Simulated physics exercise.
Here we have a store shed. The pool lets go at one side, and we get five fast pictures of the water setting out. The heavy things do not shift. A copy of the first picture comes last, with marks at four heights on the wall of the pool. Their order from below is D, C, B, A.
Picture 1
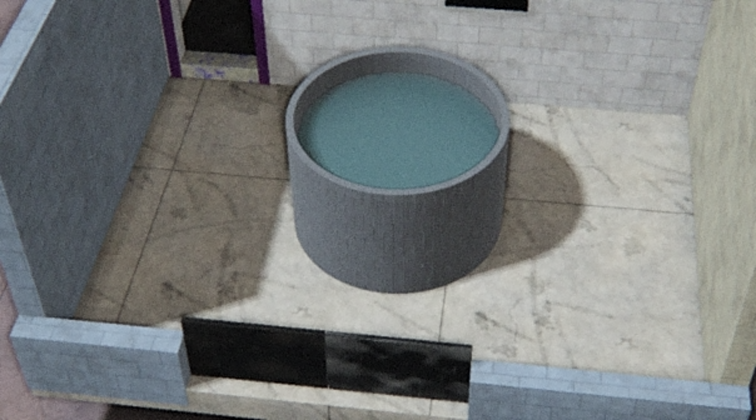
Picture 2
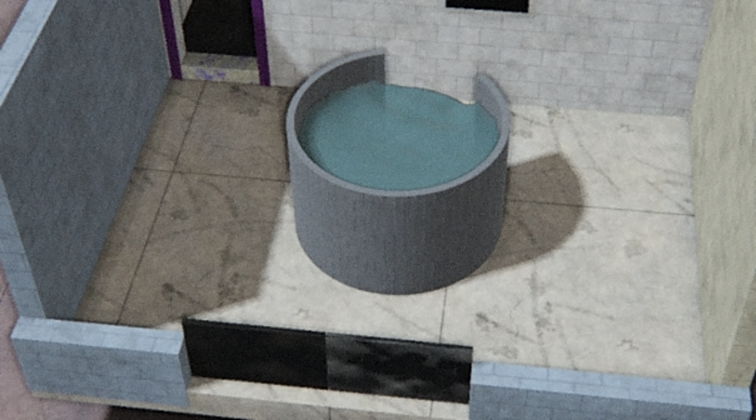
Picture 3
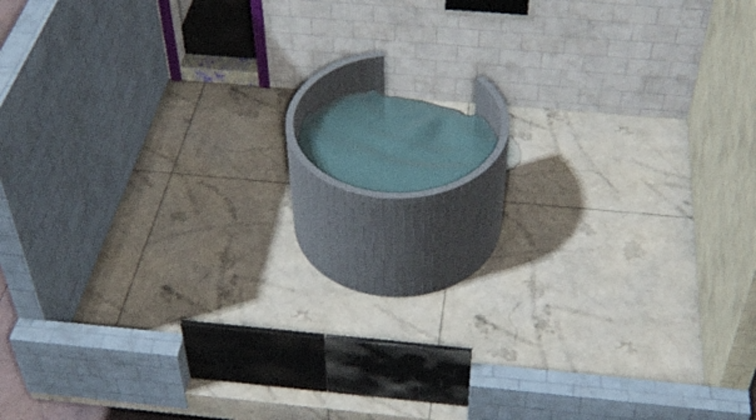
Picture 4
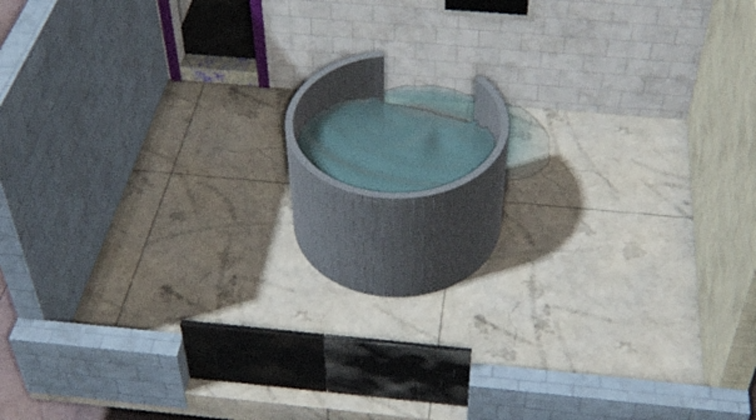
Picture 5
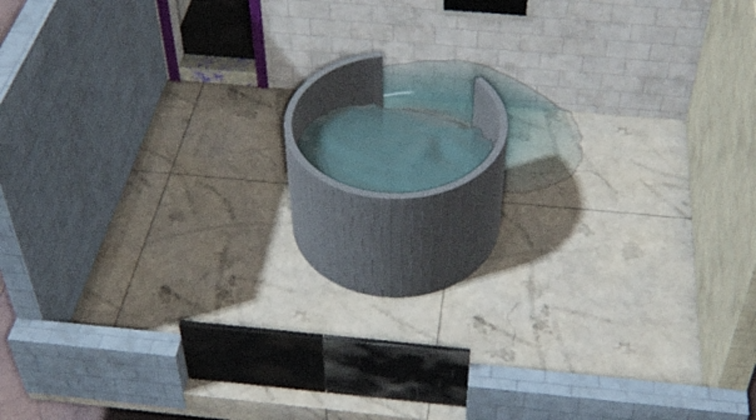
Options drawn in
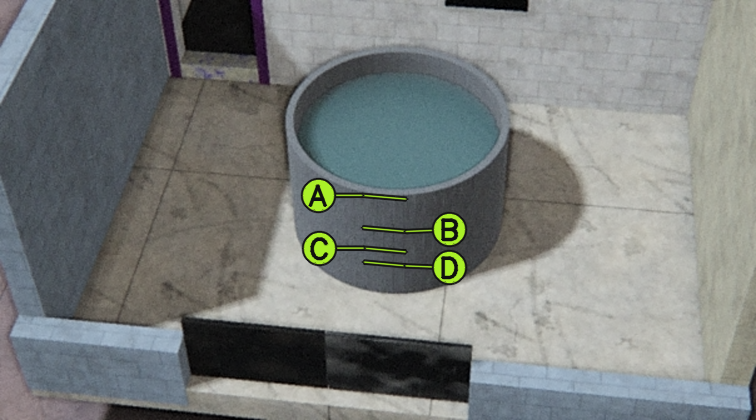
Water pouring through a gap opened in the back of a round grey tank, spreading rightward across a pale walled yard.
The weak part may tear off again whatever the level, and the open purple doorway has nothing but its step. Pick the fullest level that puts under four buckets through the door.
Take B.
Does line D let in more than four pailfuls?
No, not at all.
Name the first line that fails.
A.
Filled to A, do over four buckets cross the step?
Yes, that goes wrong.
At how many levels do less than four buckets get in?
Three of them.
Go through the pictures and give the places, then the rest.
In the first picture, water in the pool at rest, its middle at (398, 136); foot of the purple doorway at (221, 80); shut gate at (326, 341).
In the second picture, water covers 2 % of the ground, its front hidden from here.
In the third picture, water covers 5 % of the ground, its front hidden from here.
In the fourth picture, 10 % of the ground under water, visible out to (538, 155).
In the fifth picture, 14 % of the ground under water, visible out to (562, 109).
In lime, A at (384, 197); B at (384, 229); C at (384, 250); D at (384, 263); from the bottom up D, C, B, A.
With A, about 12 bucketfuls get in.
With B, a splash gets over, under a bucket.
With C, nothing gets over.
With D, nothing gets over.
